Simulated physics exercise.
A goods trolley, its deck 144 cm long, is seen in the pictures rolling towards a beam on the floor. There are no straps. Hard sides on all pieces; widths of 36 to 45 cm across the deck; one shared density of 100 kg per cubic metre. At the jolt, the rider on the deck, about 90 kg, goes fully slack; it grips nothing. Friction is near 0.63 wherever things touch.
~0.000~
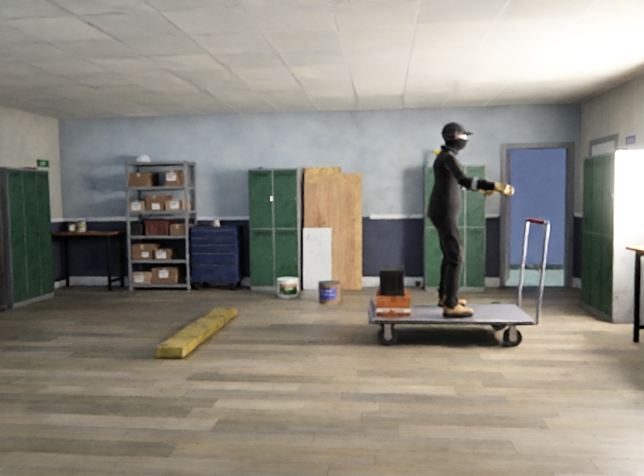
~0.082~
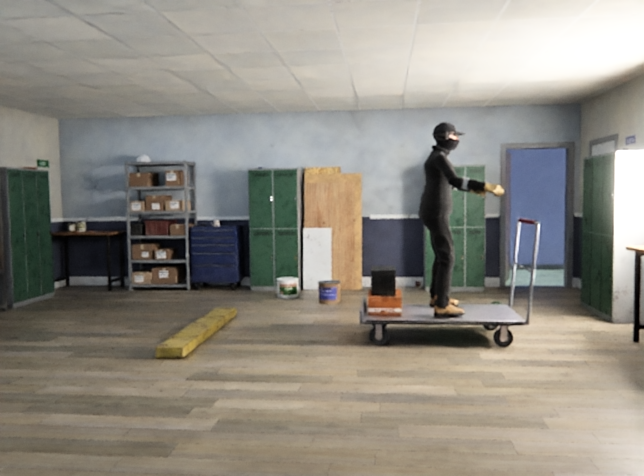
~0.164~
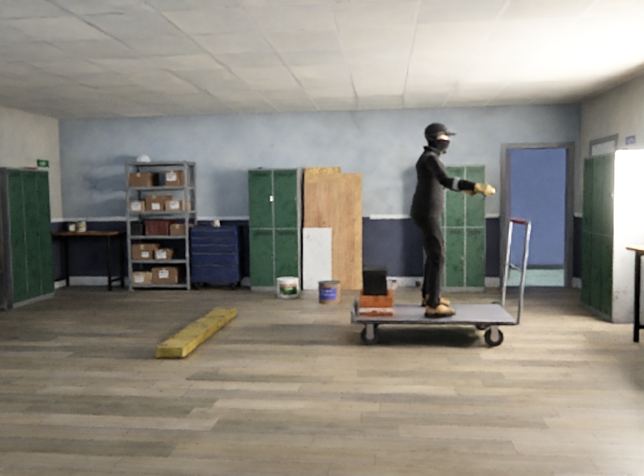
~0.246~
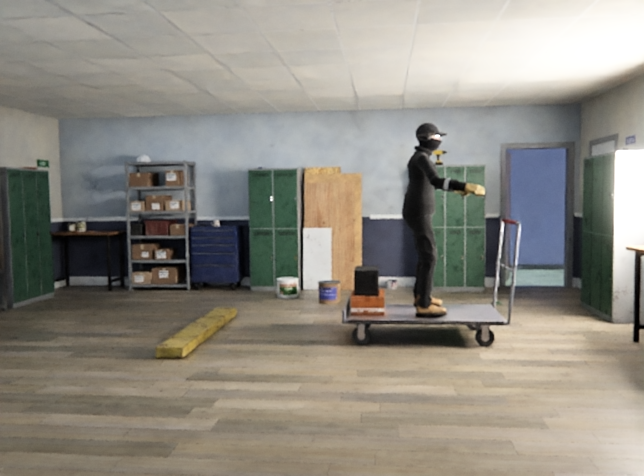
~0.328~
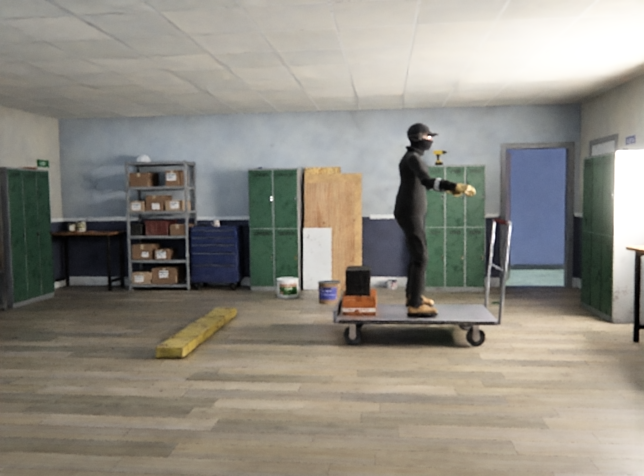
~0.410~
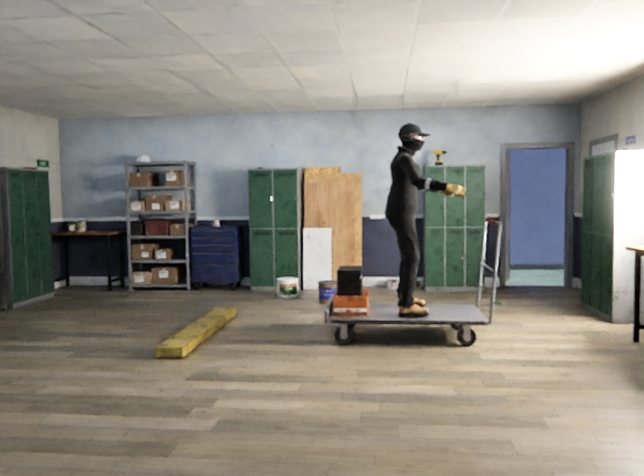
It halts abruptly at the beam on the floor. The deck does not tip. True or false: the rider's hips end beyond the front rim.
False.
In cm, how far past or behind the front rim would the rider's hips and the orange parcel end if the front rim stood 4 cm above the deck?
Result: Hips 60 cm behind rim; orange 20 cm behind rim.
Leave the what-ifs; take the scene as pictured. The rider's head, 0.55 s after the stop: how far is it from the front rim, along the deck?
70 cm behind it.
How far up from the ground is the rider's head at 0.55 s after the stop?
At that moment it's around 110 cm off the ground.
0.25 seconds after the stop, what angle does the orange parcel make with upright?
About 0°.
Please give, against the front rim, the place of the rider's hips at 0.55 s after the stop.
About 25 cm behind the rim.
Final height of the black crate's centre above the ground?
55 cm.
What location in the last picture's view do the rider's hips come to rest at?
Around (262, 296).
After 1.68 s the deck stops.
After 1.93 s the rider's hips are 41 cm behind the rim, near (243, 234) in the last picture's view.
After 2.23 s the rider's hips are 26 cm behind the rim, near (228, 255) in the last picture's view.
After 2.68 s the rider's hips are 49 cm behind the rim, near (252, 284) in the last picture's view.
Final state at 3.6 s, nothing is past the rim; behind it, orange parcel, black crate and the rider's hips.
